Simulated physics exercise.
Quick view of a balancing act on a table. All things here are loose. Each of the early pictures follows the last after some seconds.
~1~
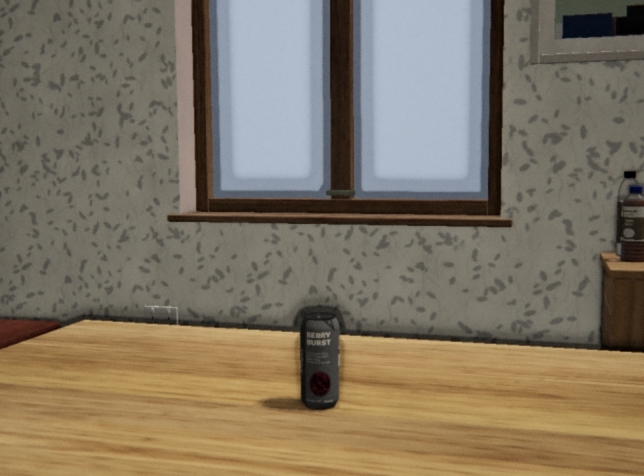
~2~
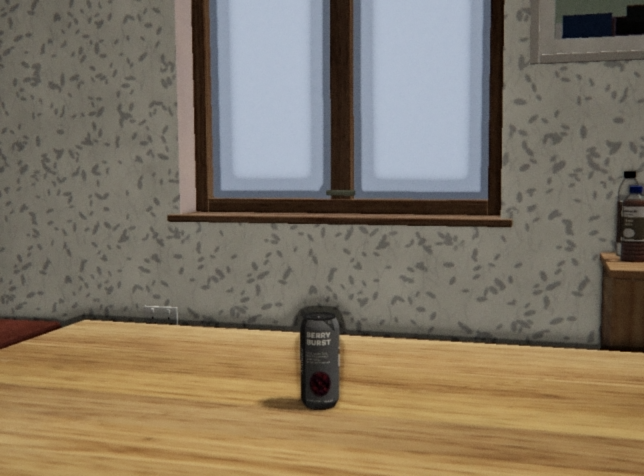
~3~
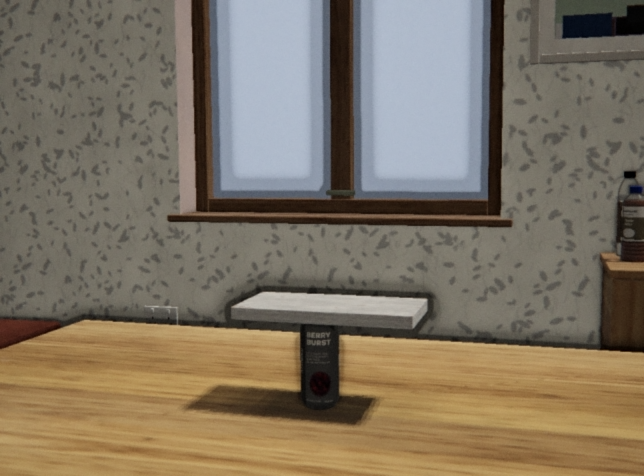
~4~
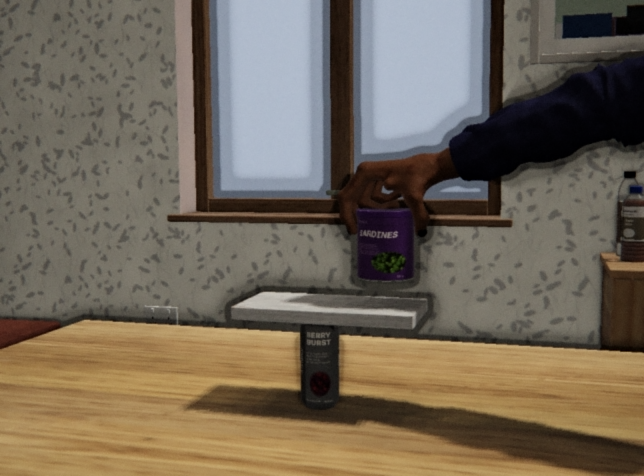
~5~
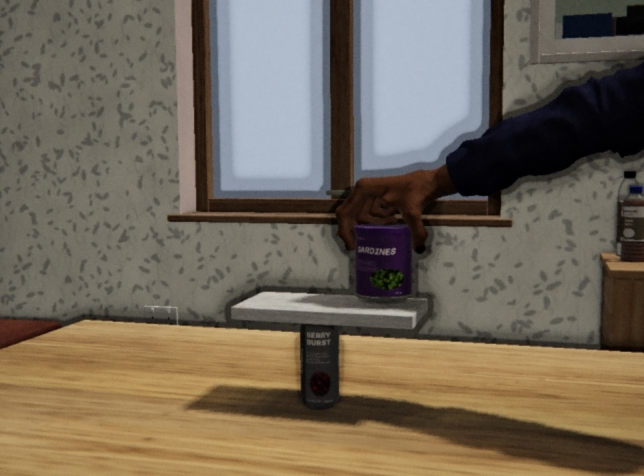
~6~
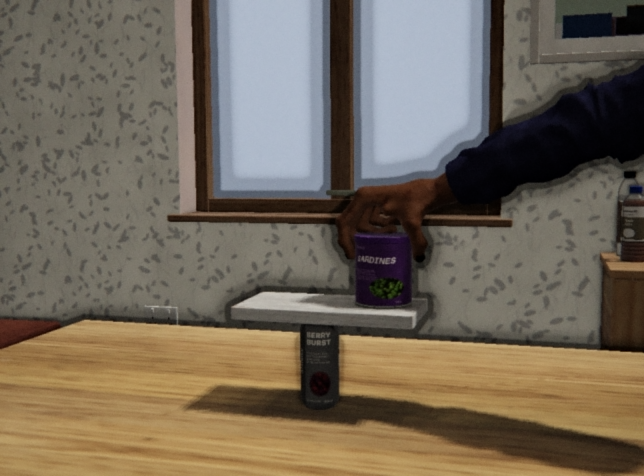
A small dark container with a reddish spot stands upright on a light wooden table, seen from a fixed, near-level view facing a speckled grey wall and a brown-framed window, with bottles at the right edge. A flat white board then appears lying across the container's top. A dark-sleeved arm reaches in from the right, lowers a purple tin onto the board's right side, and keeps hold of it.
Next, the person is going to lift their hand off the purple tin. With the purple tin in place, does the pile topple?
Yes, it topples.
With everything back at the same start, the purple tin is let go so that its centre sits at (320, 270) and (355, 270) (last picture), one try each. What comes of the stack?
Try one: The stack remains standing; try two: The stack collapses.
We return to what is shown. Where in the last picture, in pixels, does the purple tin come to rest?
The object ends up somewhere around (493, 388).
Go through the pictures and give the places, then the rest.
In the first picture, the last thing is not in view yet.
In the second picture, the last thing is not in view yet.
In the third picture, the last thing is not in view yet; white board (331, 309).
In the fourth picture, coming down; purple tin (386, 244); white board (331, 309).
In the fifth picture, coming down; purple tin (384, 260); white board (331, 309).
In the sixth picture, set down, still held; purple tin (384, 269); white board (331, 309).
Then, 0.40 s past the last view, purple tin now fallen; white board rocked 73° from its first pose.
Then, 0.90 s past the last view, white board now fallen; grey can rocked 18° from its first pose.
Finally, fallen, white board, purple tin and grey can. Final places as the last picture's camera would see them, purple tin near (493, 388). The stack loses its balance.
